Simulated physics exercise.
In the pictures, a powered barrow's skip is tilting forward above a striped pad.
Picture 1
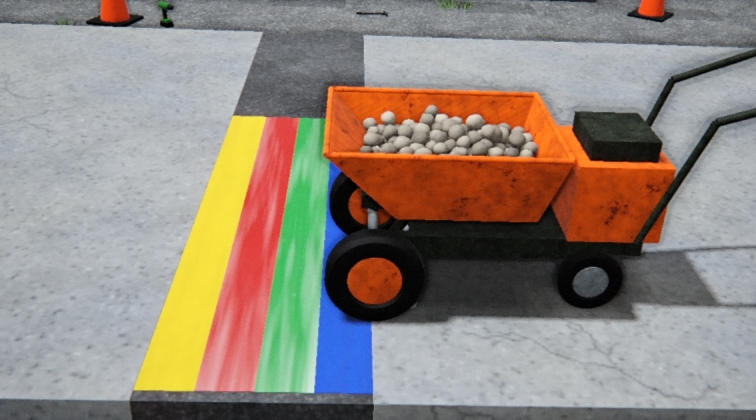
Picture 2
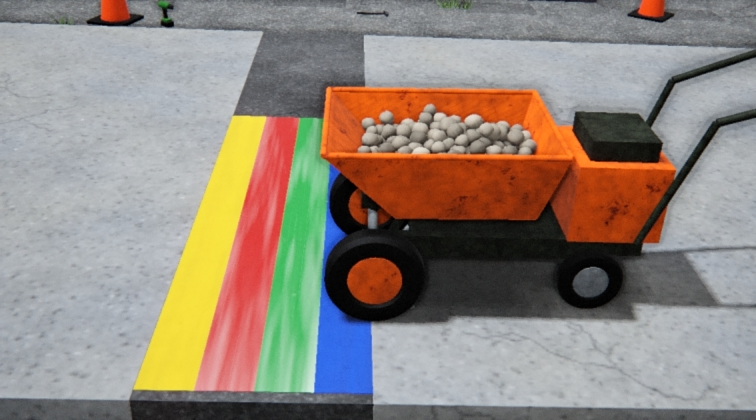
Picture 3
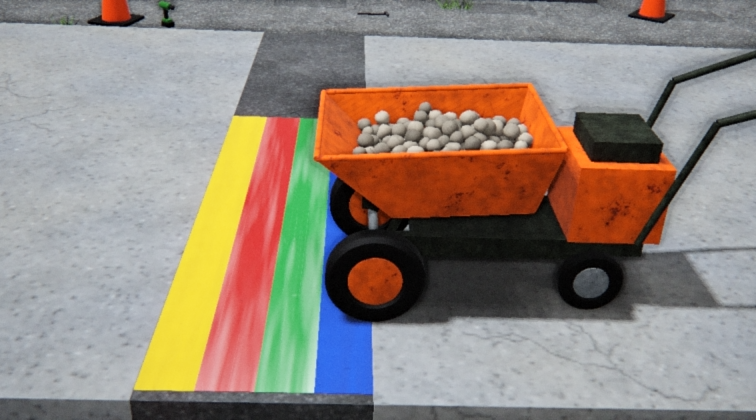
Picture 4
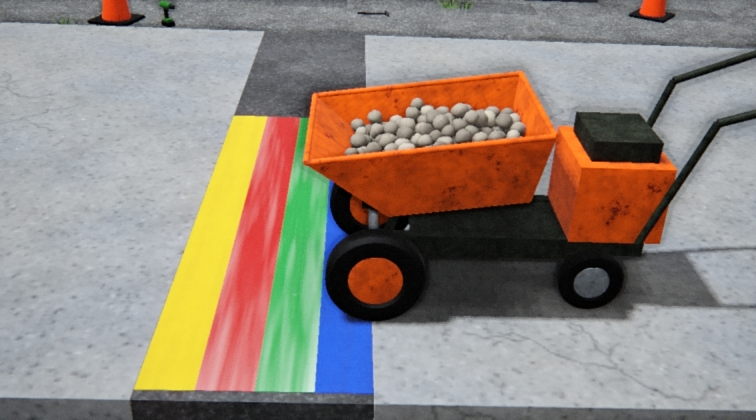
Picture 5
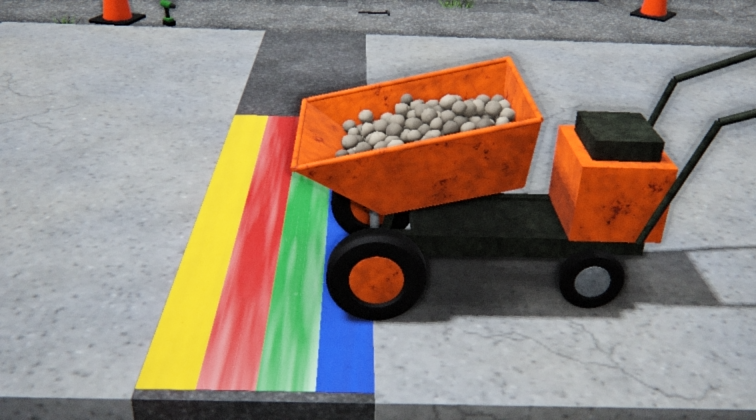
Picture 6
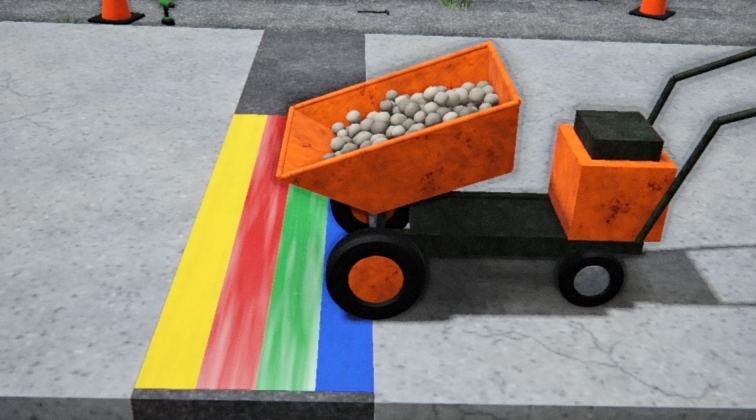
The orange skip of a small wheeled barrow, loaded with rounded pebbles, tilted steadily forward to the left, its front lip lowering over the striped pad while its back end rose and the wheels stayed still.
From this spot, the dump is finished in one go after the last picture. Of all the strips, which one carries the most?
I would say the yellow one.
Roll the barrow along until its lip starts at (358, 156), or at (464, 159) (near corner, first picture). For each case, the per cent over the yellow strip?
You'd see around 30 per cent the first time and around 10 per cent the second.
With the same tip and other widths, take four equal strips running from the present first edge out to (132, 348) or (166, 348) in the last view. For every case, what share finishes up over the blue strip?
About 0 %, then 0 %.
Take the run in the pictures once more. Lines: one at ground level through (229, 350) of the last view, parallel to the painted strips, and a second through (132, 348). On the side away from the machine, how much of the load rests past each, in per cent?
I'd say about 90 and about 30 in a hundred.
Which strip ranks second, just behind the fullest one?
It's the red strip.
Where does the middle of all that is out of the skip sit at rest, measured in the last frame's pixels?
Resting centre, last frame: Roughly (182, 263).
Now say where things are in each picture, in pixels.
The first frame shows lip of the skip at (326, 155), level; top of the load at (450, 147), river pebbles; blue strip at (345, 348); green strip at (289, 347); red strip at (234, 346); yellow strip at (178, 345).
The second frame shows lip of the skip at (324, 156), tipped barely; top of the load at (449, 145).
The third frame shows lip of the skip at (317, 159), tipped barely; top of the load at (468, 133).
The fourth frame shows lip of the skip at (306, 163), tipped a little; top of the load at (471, 133).
The fifth frame shows lip of the skip at (294, 169), tipped a little; top of the load at (475, 124).
The sixth frame shows lip of the skip at (279, 178), tipped clearly; top of the load at (476, 116); blue strip at (346, 347); green strip at (290, 346); red strip at (235, 345); yellow strip at (179, 343).
Soon, skip tipped steeply; all in the skip.
A while on, skip tipped steeply; about two thirds in the skip; a stray few over the red strip; about a quarter over the yellow strip; a small part off the paint.
Towards the end, skip tipped right over; a small part in the skip; a small part over the red strip; about a third over the yellow strip; about a third off the paint.
Finally, skip tipped right over; a small part in the skip; none over the blue strip; none over the green strip; a small part over the red strip; about a third over the yellow strip; about a third off the paint.
